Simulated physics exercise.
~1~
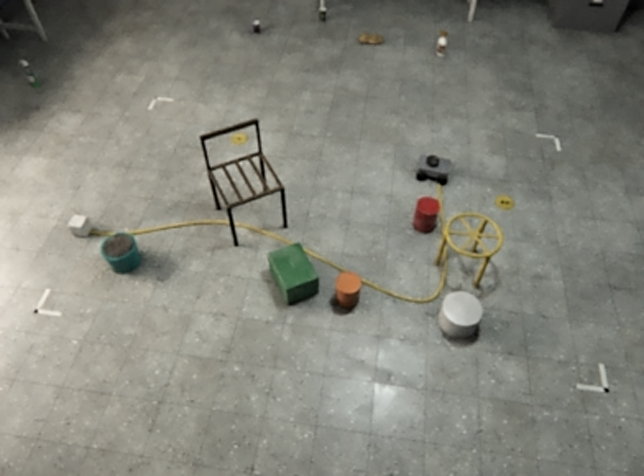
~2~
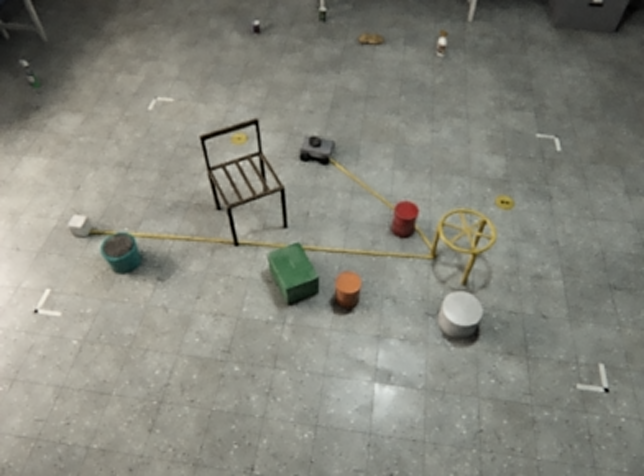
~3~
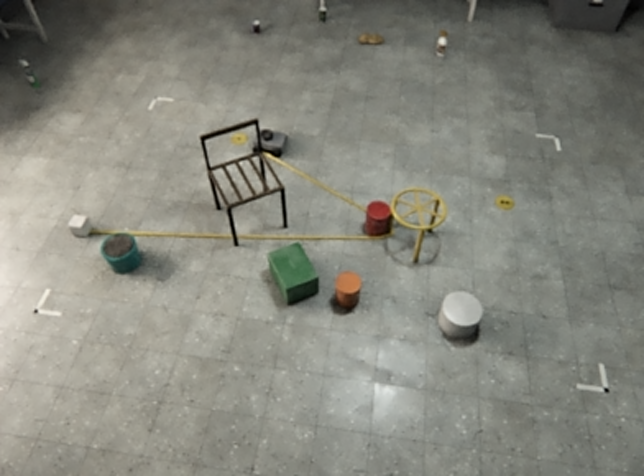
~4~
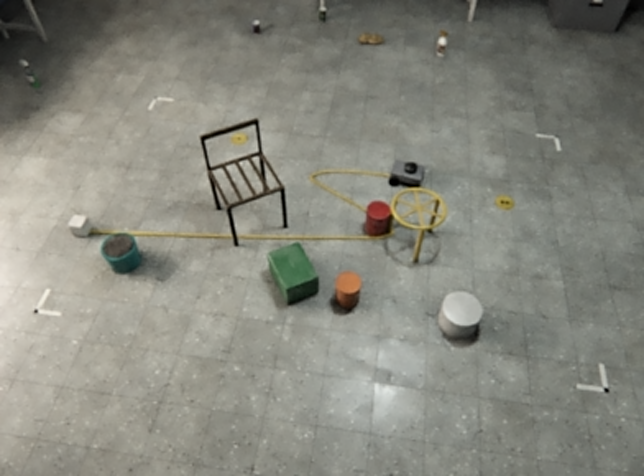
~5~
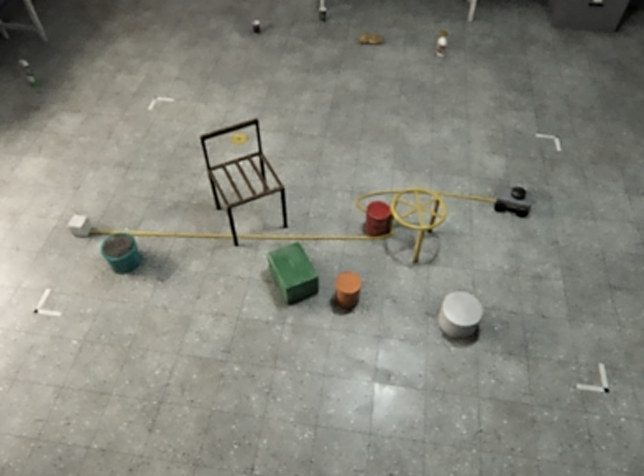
On a tiled floor, a tethered cart drags a stool and red bucket left, then returns right.
